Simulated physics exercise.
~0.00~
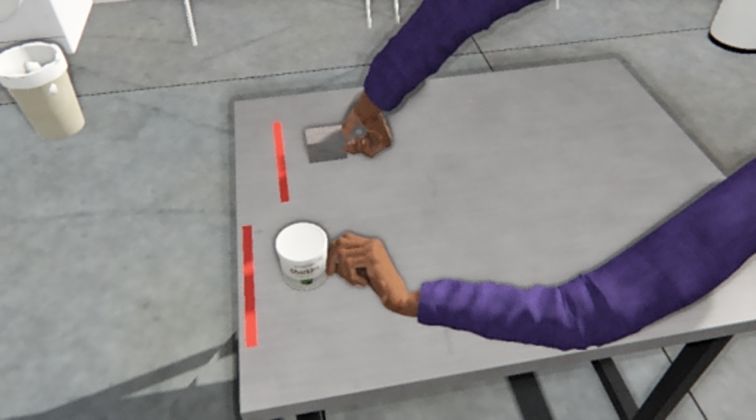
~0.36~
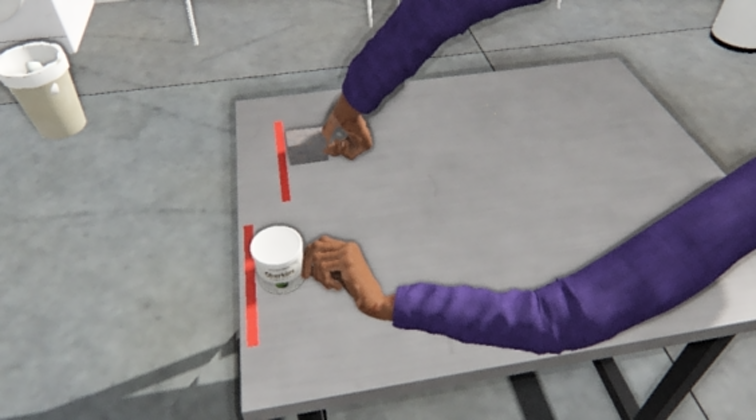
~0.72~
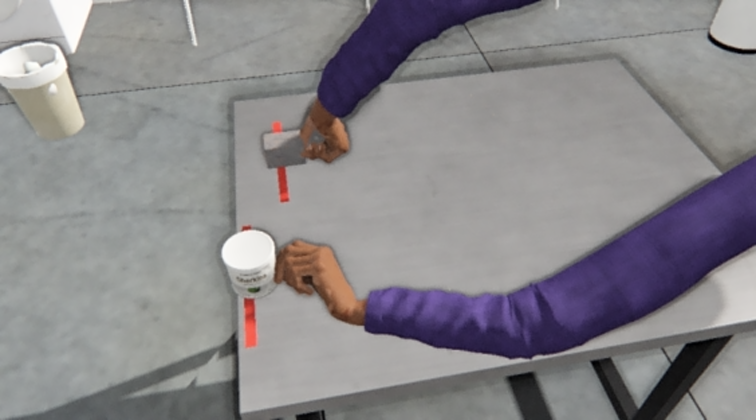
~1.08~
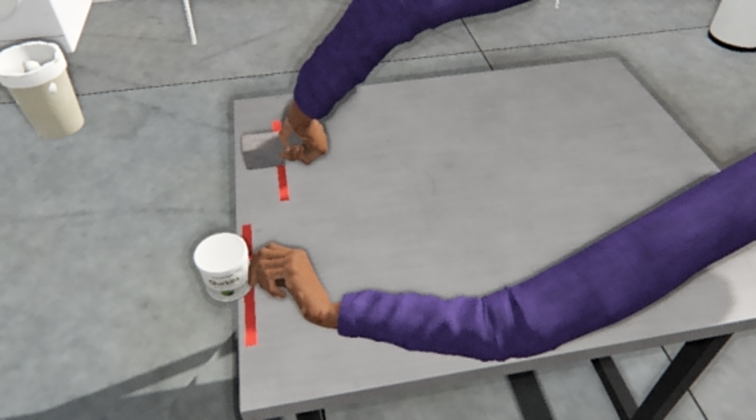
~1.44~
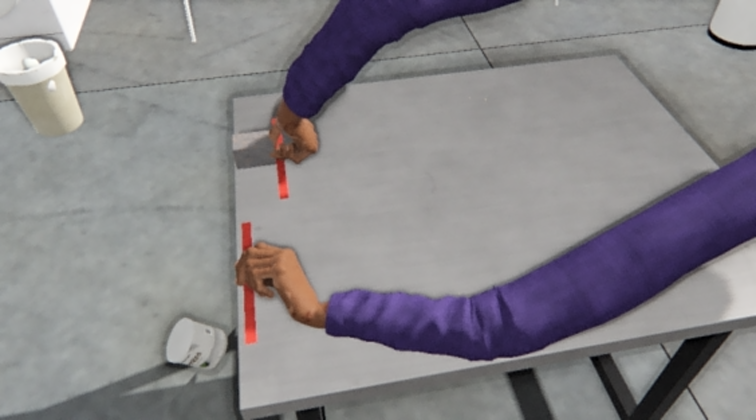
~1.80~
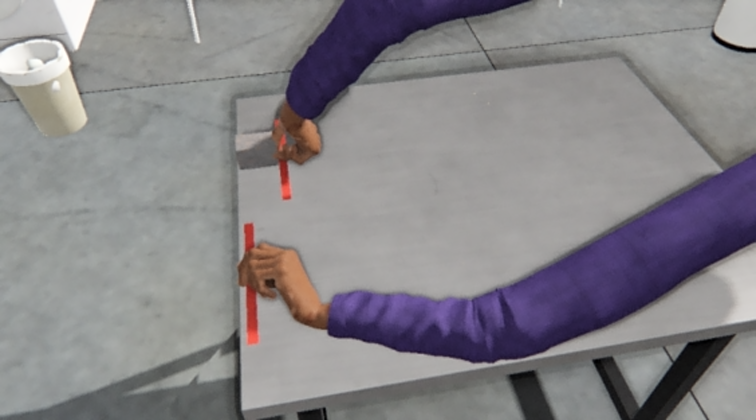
Two hands in purple sleeves slowly pushed a grey block and a white tin left across a grey table, past strips of red tape, until the tin tipped over the edge and fell out of sight while the block stayed on top.
